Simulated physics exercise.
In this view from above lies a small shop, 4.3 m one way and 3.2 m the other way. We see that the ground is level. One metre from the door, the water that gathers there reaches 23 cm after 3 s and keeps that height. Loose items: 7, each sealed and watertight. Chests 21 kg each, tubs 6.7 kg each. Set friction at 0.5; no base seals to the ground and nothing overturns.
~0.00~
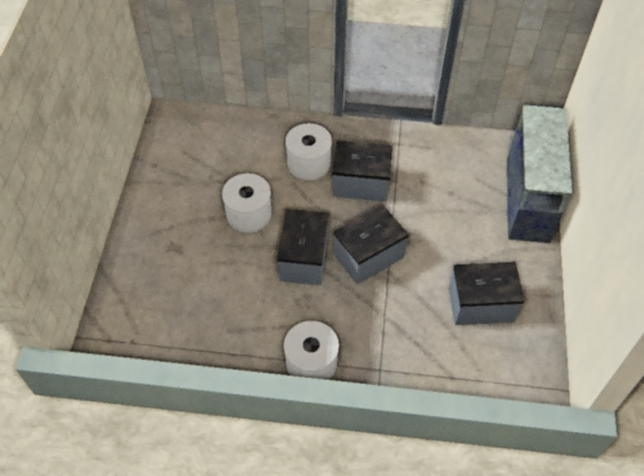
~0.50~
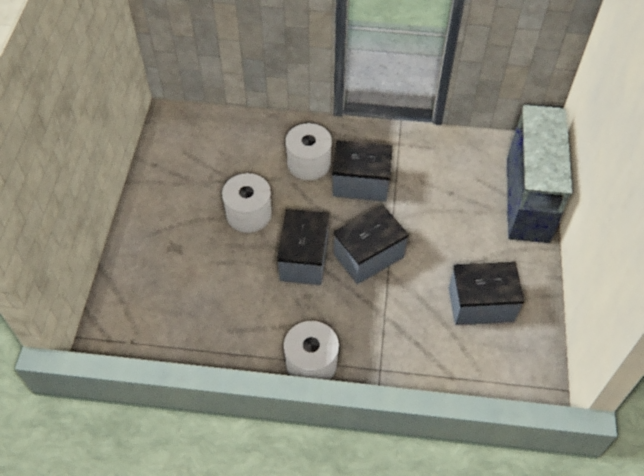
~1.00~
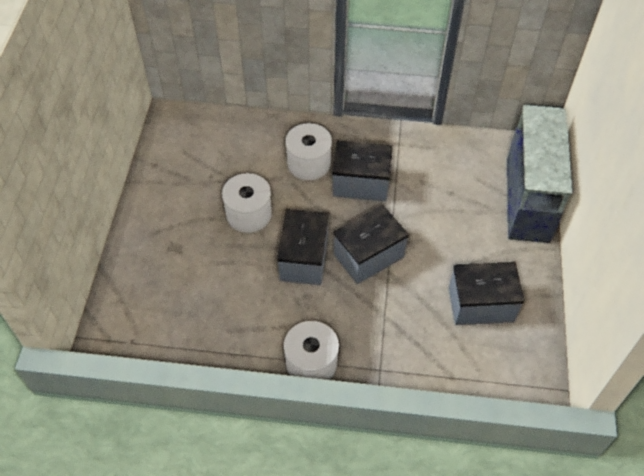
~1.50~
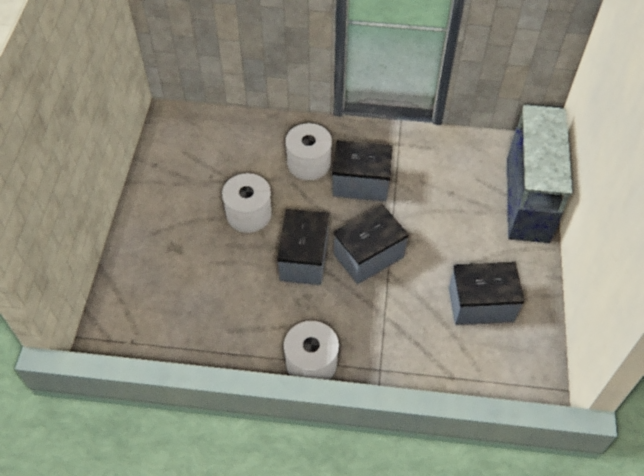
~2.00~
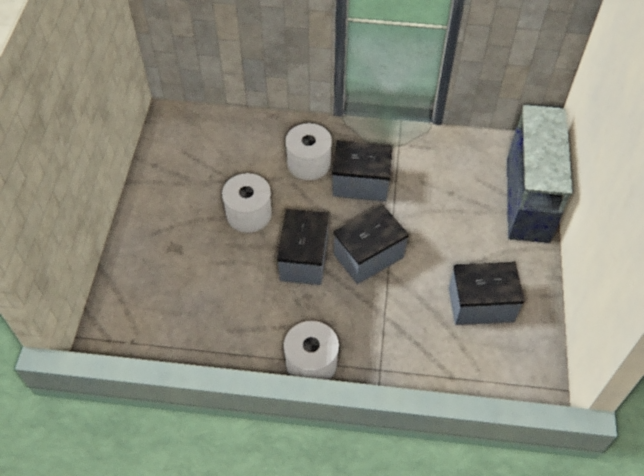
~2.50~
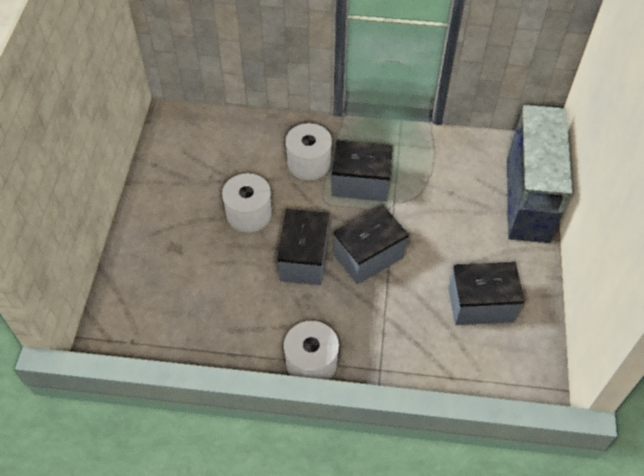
A small tiled room with a glazed door in its back wall is seen from high above in a fixed view. Three white cylinders with dark centres and four grey, black-topped boxes stand about the brown floor, with a green-topped dark blue counter at right. Greenish water covers the pale ground outside and deepens in colour, then a thin, clear sheet spreads in from the doorway around the rearmost box, while every object stays still.
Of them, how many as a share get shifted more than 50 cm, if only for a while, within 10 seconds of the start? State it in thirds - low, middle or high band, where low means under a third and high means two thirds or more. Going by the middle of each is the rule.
High band.
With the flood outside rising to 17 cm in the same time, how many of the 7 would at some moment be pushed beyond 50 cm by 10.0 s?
That would give 3.
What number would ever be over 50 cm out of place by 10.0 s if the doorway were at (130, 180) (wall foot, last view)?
Then 6 of them would.
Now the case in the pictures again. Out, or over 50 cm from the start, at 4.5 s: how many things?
The number by then is 2.
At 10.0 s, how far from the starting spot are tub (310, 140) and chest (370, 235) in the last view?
The first is 120 cm from its start, the second 60 cm.
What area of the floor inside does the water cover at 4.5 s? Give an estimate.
Flooded: Near 7.5 m2.
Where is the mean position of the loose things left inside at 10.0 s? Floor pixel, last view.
Averaged position, last view: Near pixel (290, 271).
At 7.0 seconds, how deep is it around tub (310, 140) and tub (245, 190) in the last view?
Roughly 4 and 8 cm.
After 3.5 s 0 of 7 are over 50 cm from their spots; 0 afloat.
After 4.5 s 2 of 7 are over 50 cm from their spots; 0 afloat.
After 7.0 s 4 of 7 are over 50 cm from their spots; 1 afloat.
After 10.0 s 6 of 7 are over 50 cm from their spots, and 6 have been at some point; 5 afloat.
